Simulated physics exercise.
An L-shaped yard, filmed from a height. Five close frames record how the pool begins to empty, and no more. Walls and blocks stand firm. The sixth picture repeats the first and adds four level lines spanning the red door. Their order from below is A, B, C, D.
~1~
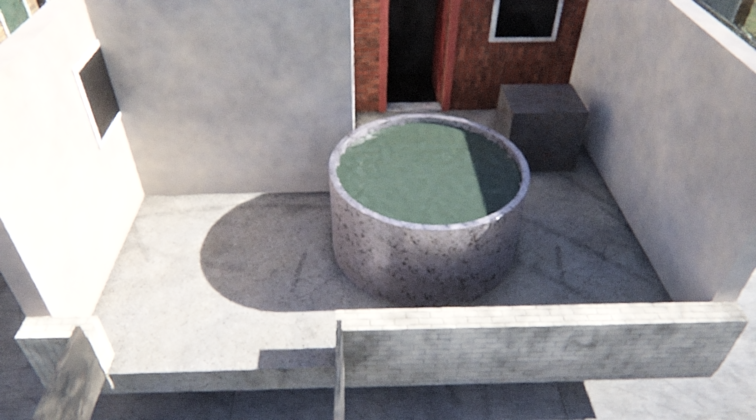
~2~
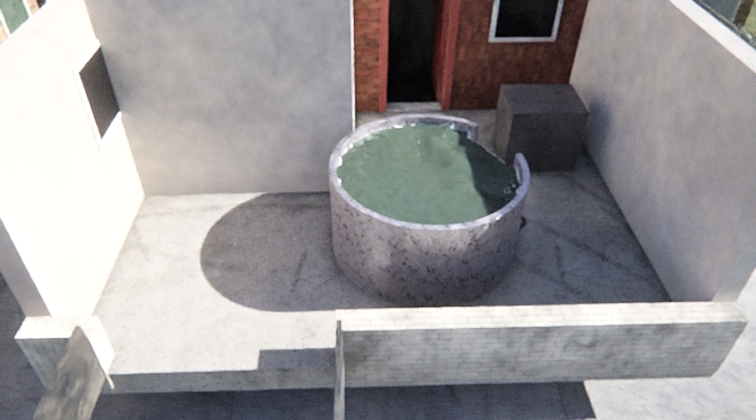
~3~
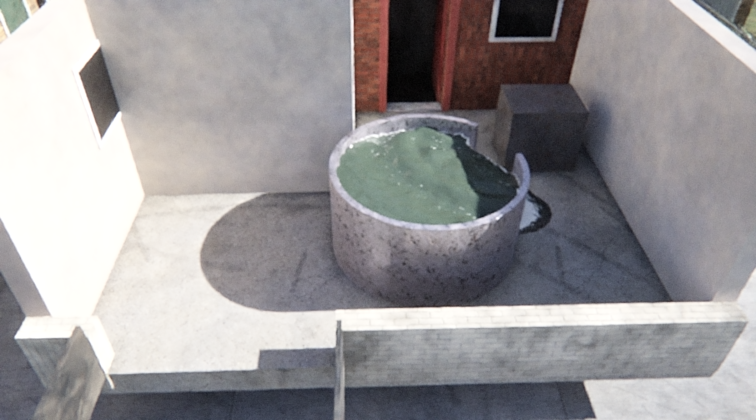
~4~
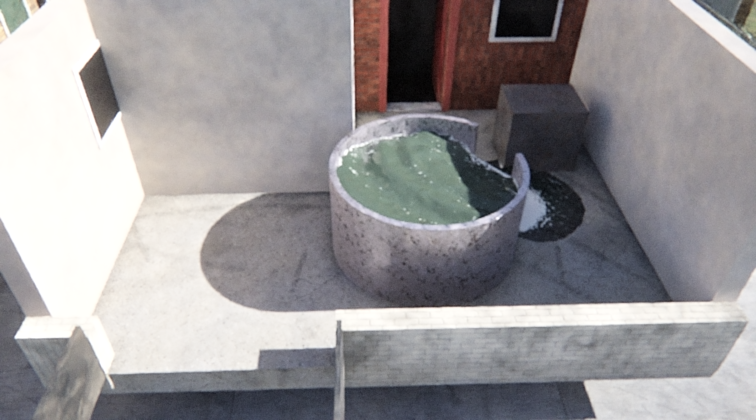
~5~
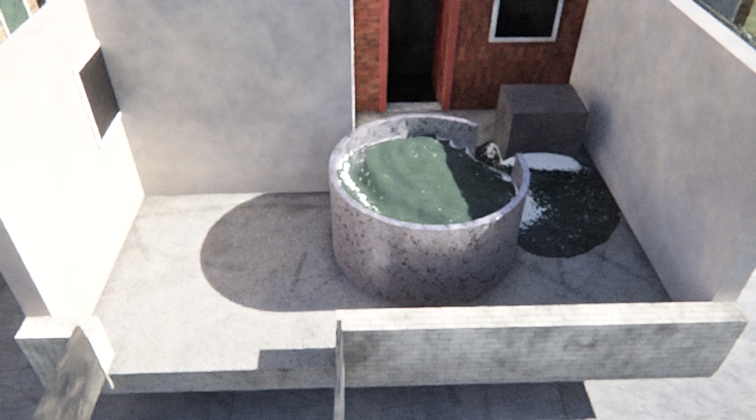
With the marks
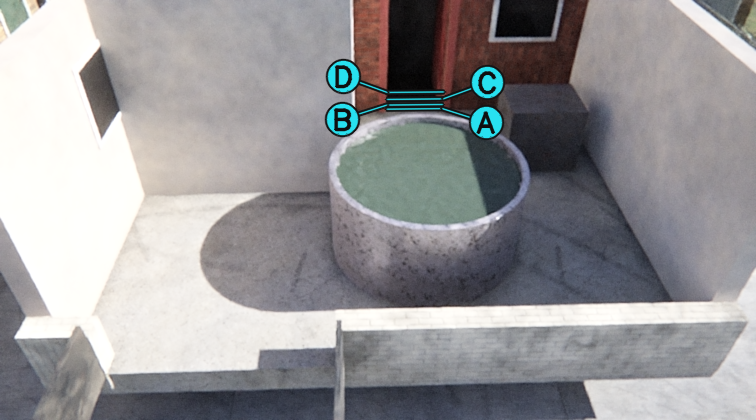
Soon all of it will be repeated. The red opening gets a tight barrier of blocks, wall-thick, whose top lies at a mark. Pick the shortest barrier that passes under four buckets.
It is C.
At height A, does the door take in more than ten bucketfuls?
Yes, clearly.
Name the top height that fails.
Here it is height B.
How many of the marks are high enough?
Two of them.
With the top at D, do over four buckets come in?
No.
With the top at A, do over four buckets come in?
Yes, that goes wrong.
In cyan, A at (414, 108); B at (414, 104); C at (415, 99); D at (415, 92); from the bottom up A, B, C, D.
If A is chosen, dozens of bucketfuls pour in.
If B is chosen, about 10 bucketfuls get in.
If C is chosen, a splash gets over, under a bucket.
If D is chosen, nothing gets over.
